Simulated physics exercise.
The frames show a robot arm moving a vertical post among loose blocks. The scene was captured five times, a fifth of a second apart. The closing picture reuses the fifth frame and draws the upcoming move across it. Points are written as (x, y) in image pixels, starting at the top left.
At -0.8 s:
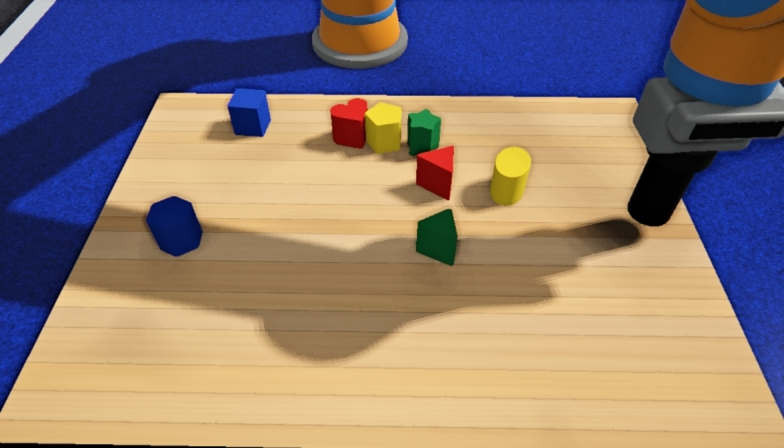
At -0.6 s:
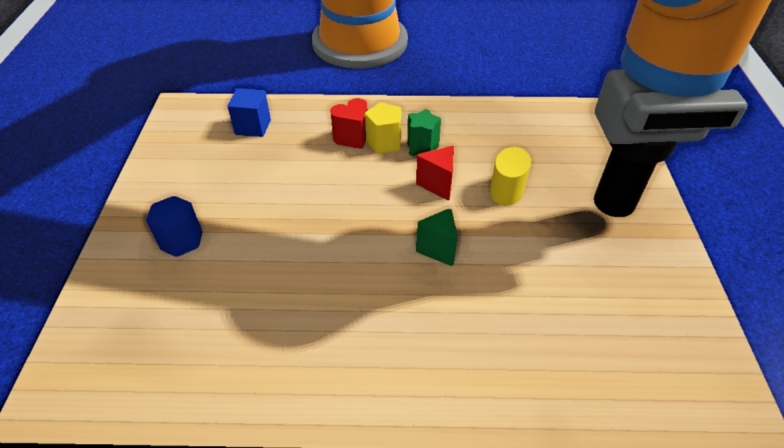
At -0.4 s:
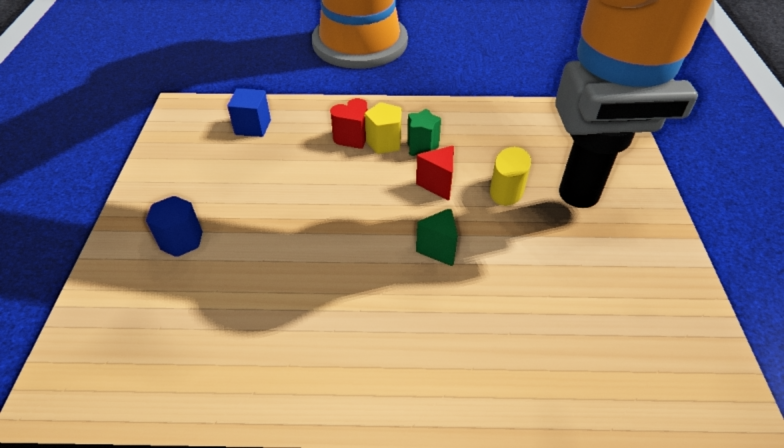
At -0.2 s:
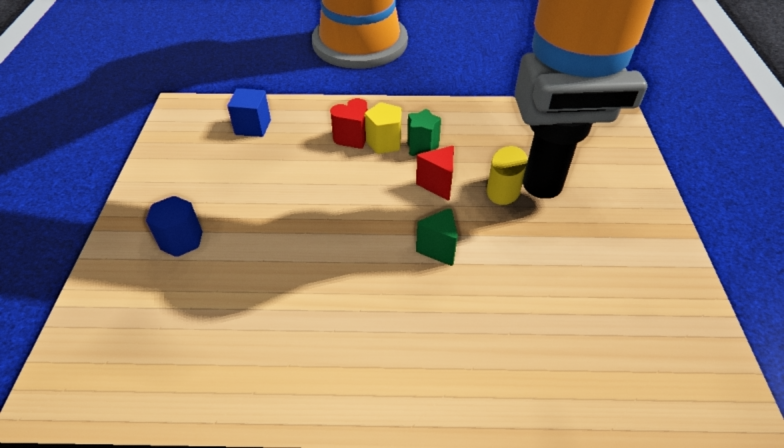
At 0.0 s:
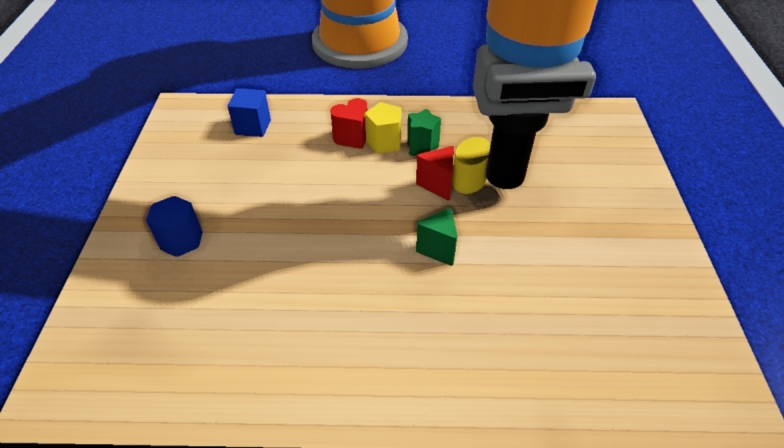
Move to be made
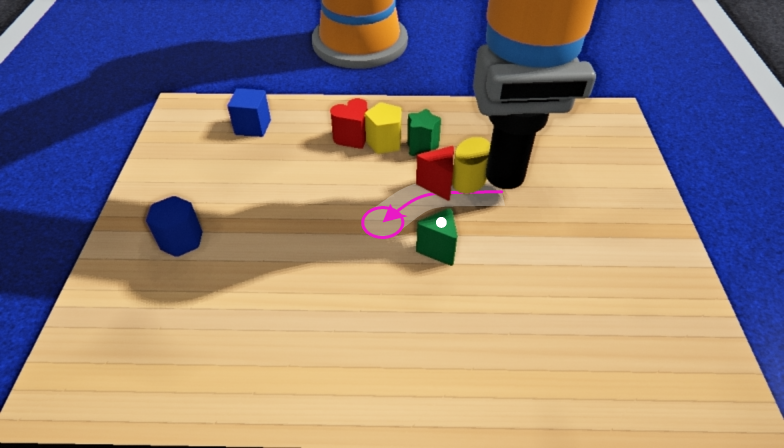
The robot arm moves its black post left and pushes the yellow block toward the red triangle.
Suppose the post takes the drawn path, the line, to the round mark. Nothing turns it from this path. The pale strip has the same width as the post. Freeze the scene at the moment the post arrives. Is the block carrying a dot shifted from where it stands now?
I'd say no.
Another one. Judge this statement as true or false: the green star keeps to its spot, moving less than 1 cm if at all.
Answer: True.
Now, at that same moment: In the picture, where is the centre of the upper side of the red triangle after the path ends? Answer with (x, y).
Most likely (384, 153).
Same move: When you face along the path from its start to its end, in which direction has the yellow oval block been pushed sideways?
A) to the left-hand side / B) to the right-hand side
B (to the right-hand side)
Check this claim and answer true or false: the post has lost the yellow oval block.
The statement is true.
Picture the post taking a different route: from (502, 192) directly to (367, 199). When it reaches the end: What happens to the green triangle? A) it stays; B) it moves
A: It stays.
Drawn move, from (502, 192) through (458, 192) and (415, 199) to (383, 222); the dot is on the green triangle.
What follows on the original path. One third of the way, post (459, 178); red triangle (413, 155), turned 45° anticlockwise; yellow oval block (440, 142), turned 50° clockwise.
Two thirds of the way, post (415, 185); red triangle (386, 152); yellow oval block (433, 140), turned 70° clockwise.
At the end, post (382, 208); green star still; red triangle (384, 153); green triangle still; yellow oval block (433, 140), turned 70° clockwise.
